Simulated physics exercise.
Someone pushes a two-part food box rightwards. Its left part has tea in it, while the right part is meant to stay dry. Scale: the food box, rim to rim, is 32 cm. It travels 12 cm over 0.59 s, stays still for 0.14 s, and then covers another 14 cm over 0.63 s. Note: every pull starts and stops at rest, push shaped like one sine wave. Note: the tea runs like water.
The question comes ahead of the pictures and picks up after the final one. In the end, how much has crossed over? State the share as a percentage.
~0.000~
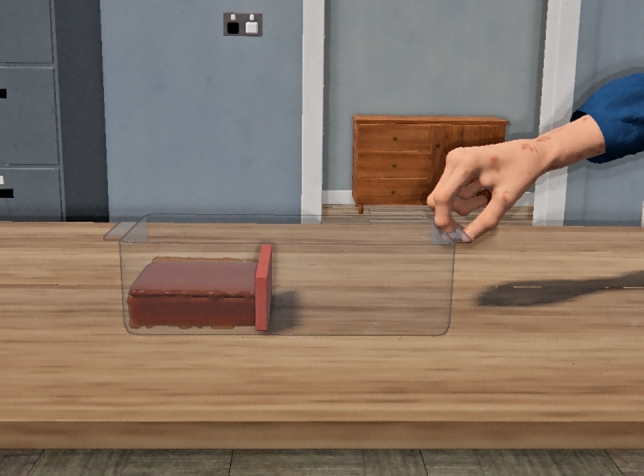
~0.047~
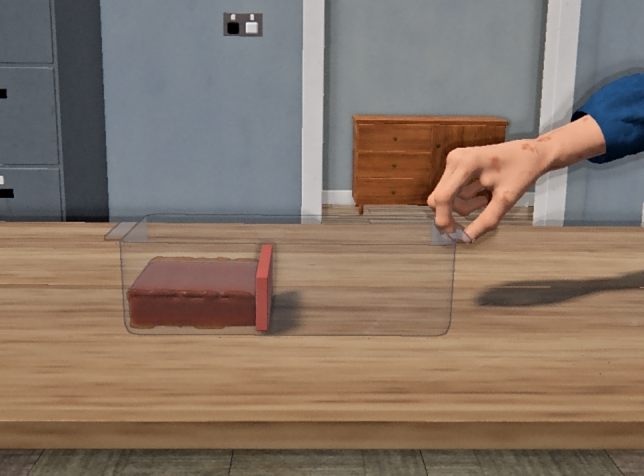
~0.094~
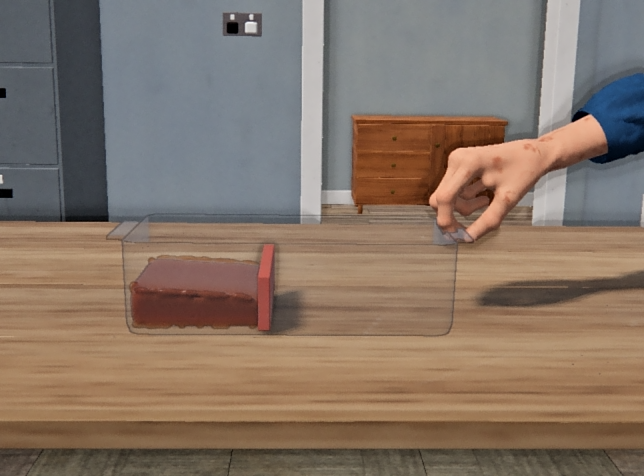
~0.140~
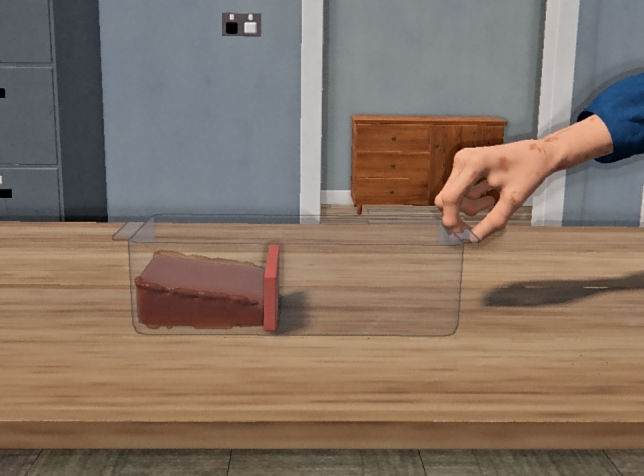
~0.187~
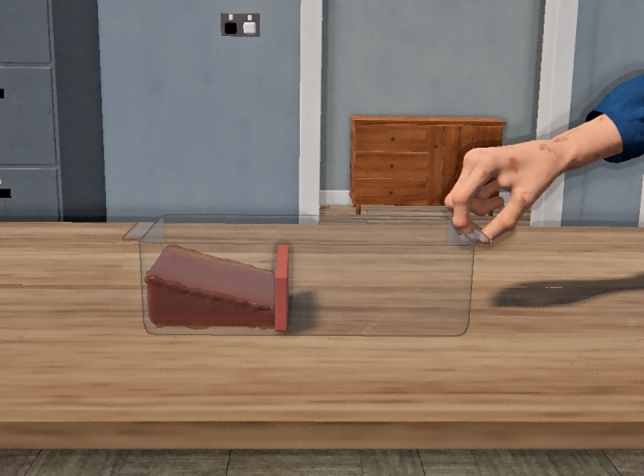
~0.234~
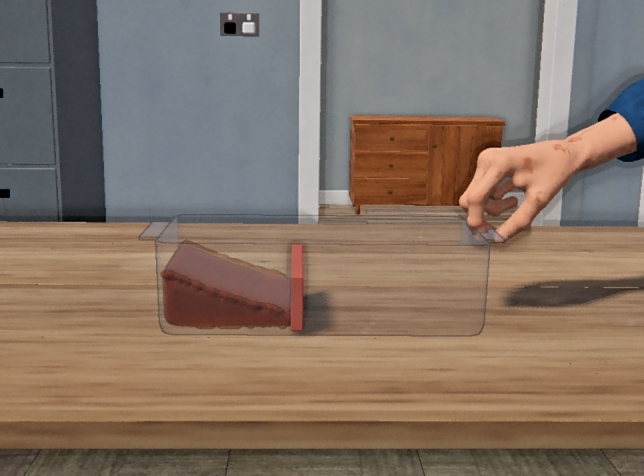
About 14 per cent.
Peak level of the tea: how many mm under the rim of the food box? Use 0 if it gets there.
10 mm.
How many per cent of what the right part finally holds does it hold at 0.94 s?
My estimate is about 80 in a hundred.
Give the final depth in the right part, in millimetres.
4 mm or so.
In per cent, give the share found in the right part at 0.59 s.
Roughly 12 percent.
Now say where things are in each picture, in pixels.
In the first frame, 0.0 cm from the start; food box, level (139, 273) left, (259, 275) right, rim (443, 232); the top of the divider is at (262, 278).
In the second frame, 0.0 cm from the start; food box, level (138, 273) left, (260, 275) right.
In the third frame, 0.3 cm from the start; food box, level (140, 270) left, (262, 278) right.
In the fourth frame, 1.0 cm from the start; food box, level (145, 265) left, (268, 282) right.
In the fifth frame, 2.2 cm from the start; food box, level (155, 259) left, (274, 286) right.
In the sixth frame, 3.8 cm from the start; food box, level (170, 255) left, (280, 287) right.
After 0.59 s it has gone 12 cm; 11 per cent is on the right side and 0 is out of the food box.
After 0.94 s it has gone 15 cm; 11 per cent is on the right side and 1 is out of the food box.
After 1.30 s it has gone 26 cm; 13 per cent is on the right side and 1 is out of the food box.
After 1.65 s it has gone 26 cm; 13 per cent is on the right side and 1 is out of the food box.
In the end 14 per cent is on the right side and 1 is out of the food box.
